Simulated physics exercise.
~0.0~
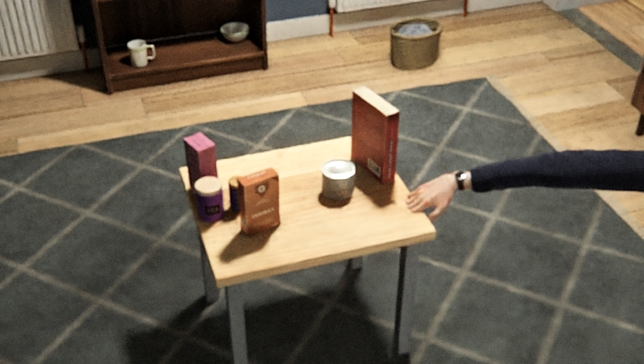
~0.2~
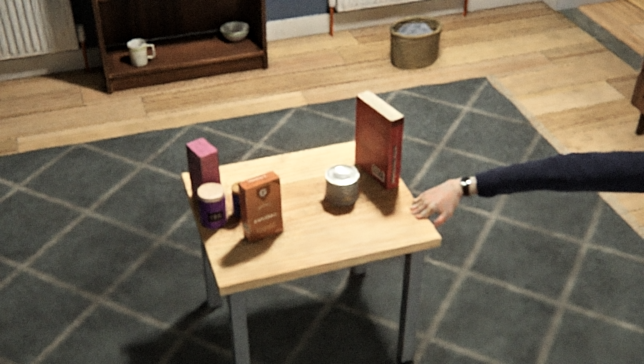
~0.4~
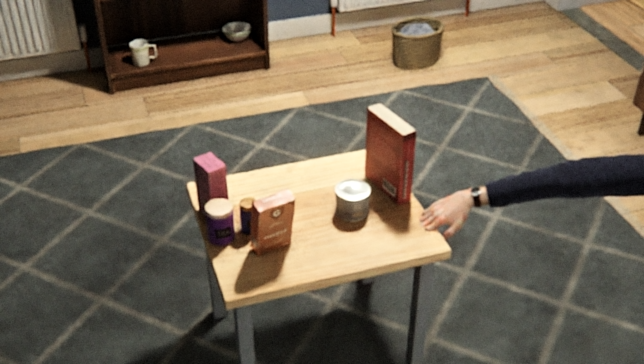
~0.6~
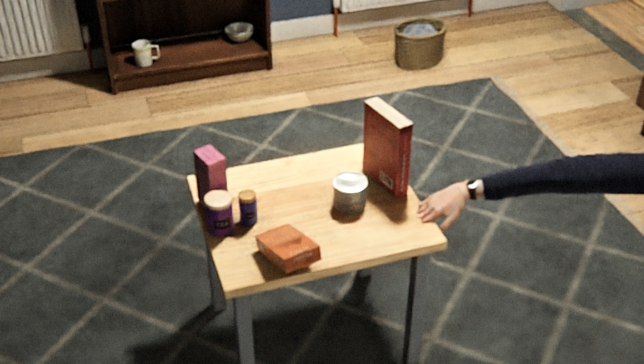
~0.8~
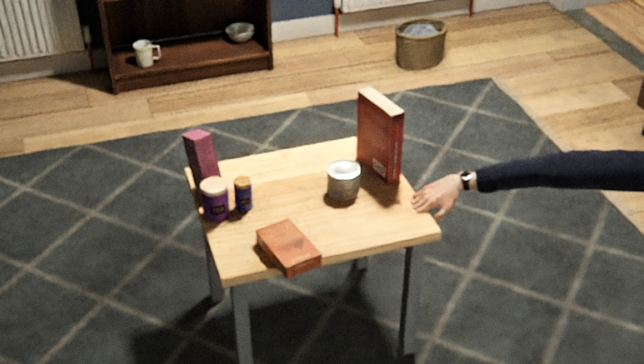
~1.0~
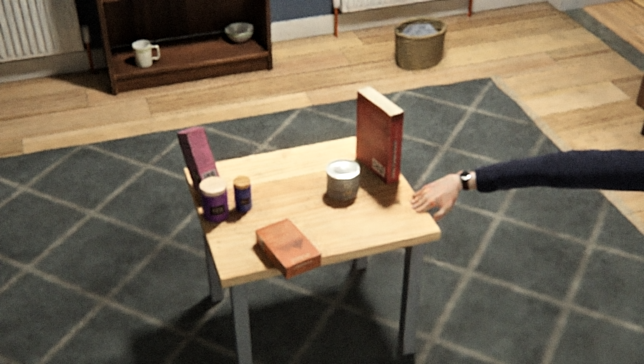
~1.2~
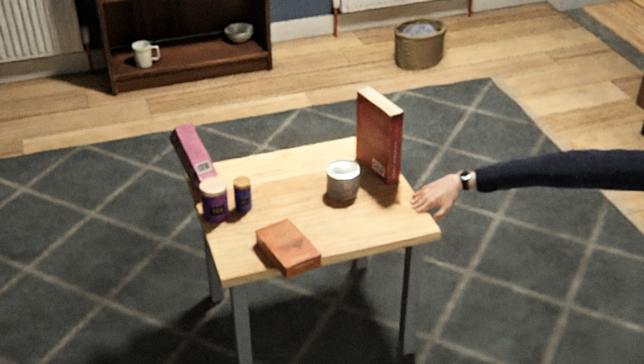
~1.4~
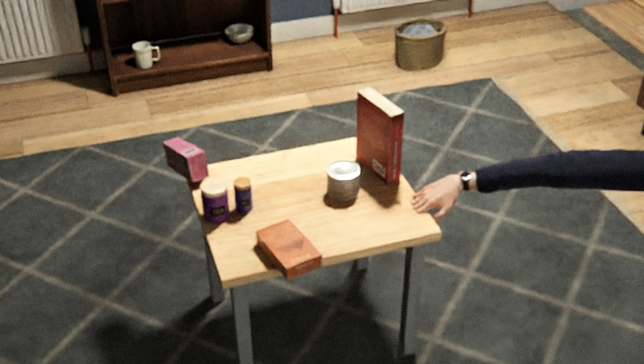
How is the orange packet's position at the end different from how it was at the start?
At the start the orange packet stands upright beside the purple jar. By the end it is lying on its side near the front edge of the table.
